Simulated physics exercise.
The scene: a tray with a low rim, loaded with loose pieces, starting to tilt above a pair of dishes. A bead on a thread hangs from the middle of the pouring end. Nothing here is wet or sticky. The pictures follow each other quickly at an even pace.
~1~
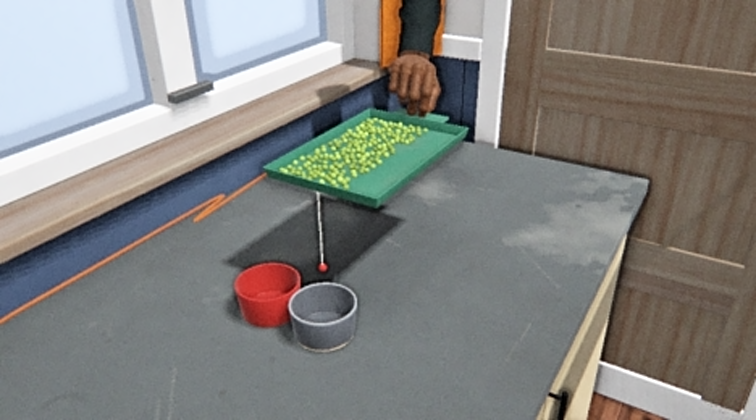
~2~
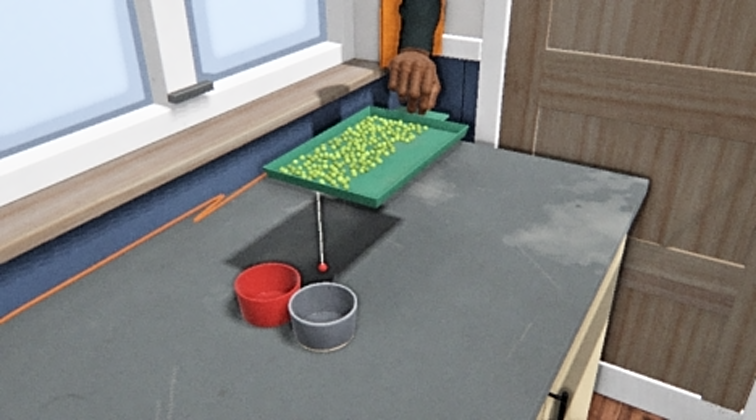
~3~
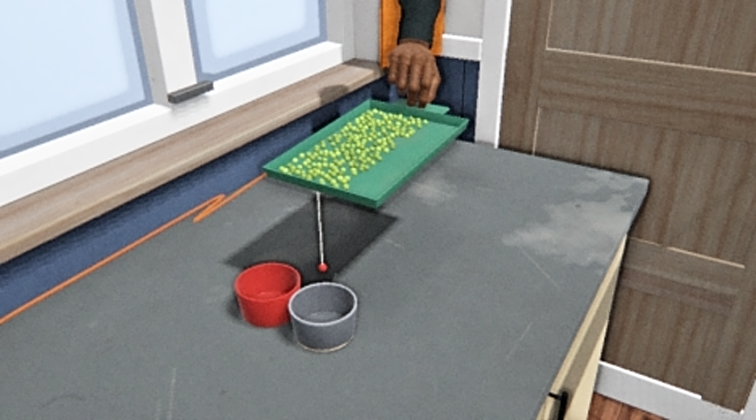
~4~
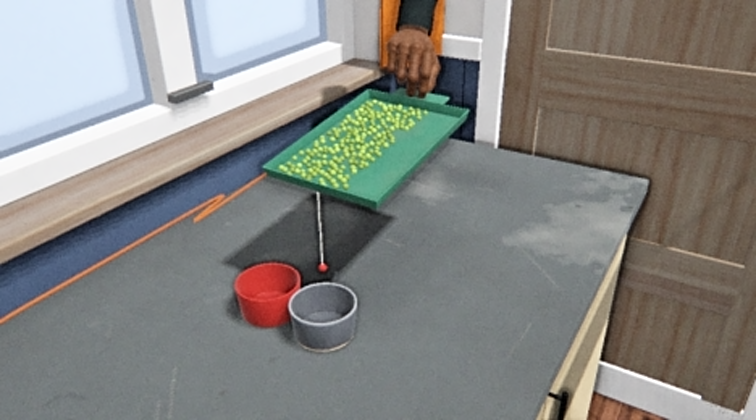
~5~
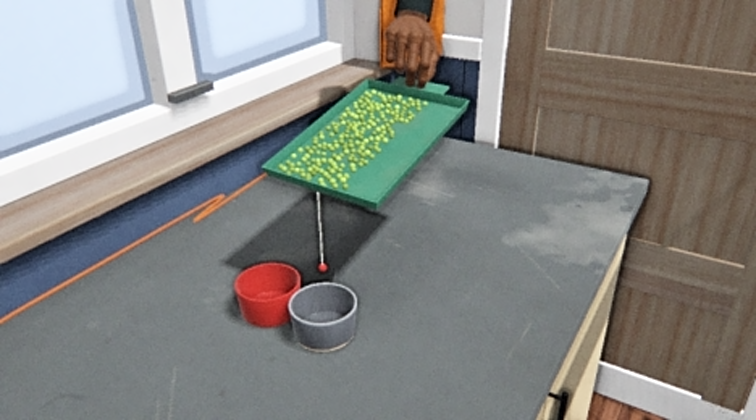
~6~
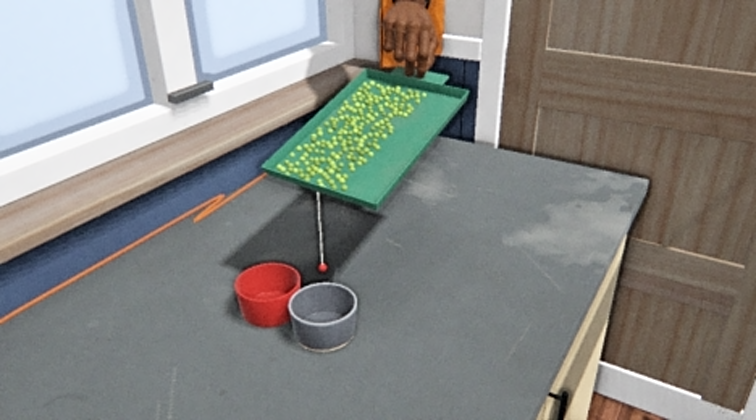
A hand raises the far end of a green tray of peas, gradually steepening its slant.
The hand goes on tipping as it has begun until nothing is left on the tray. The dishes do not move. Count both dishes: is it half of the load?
They take the larger part between them.
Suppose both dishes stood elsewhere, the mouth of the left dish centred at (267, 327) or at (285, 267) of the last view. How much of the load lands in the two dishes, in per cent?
The first gives 10 %, the second 30 %.
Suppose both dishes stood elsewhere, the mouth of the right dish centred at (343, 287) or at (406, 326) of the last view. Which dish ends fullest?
The first try: Right. The second: The left one.
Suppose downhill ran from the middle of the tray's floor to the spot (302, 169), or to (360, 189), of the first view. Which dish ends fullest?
The first try: The dish on the left. The second: The right-hand dish.
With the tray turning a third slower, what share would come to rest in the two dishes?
Near 70 %.
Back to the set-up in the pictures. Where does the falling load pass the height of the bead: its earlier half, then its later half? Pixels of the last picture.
First near (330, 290), later near (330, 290).
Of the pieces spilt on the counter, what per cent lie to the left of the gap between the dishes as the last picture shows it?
Close to 20 per cent.
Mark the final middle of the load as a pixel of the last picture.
Near (325, 330).
Soon, tray tipped steeply; most on the tray; a stray few in the right dish; a small part in the air.
A while on, tray tipped right over; about two thirds on the tray; a small part in the right dish; a stray few in the left dish; a small part outside both; about a quarter in the air.
Towards the end, tray tipped past a quarter turn; about half in the right dish; about a quarter in the left dish; about a third outside both.
Finally, tray tipped past a quarter turn; about half in the right dish; about a quarter in the left dish; about a third outside both.
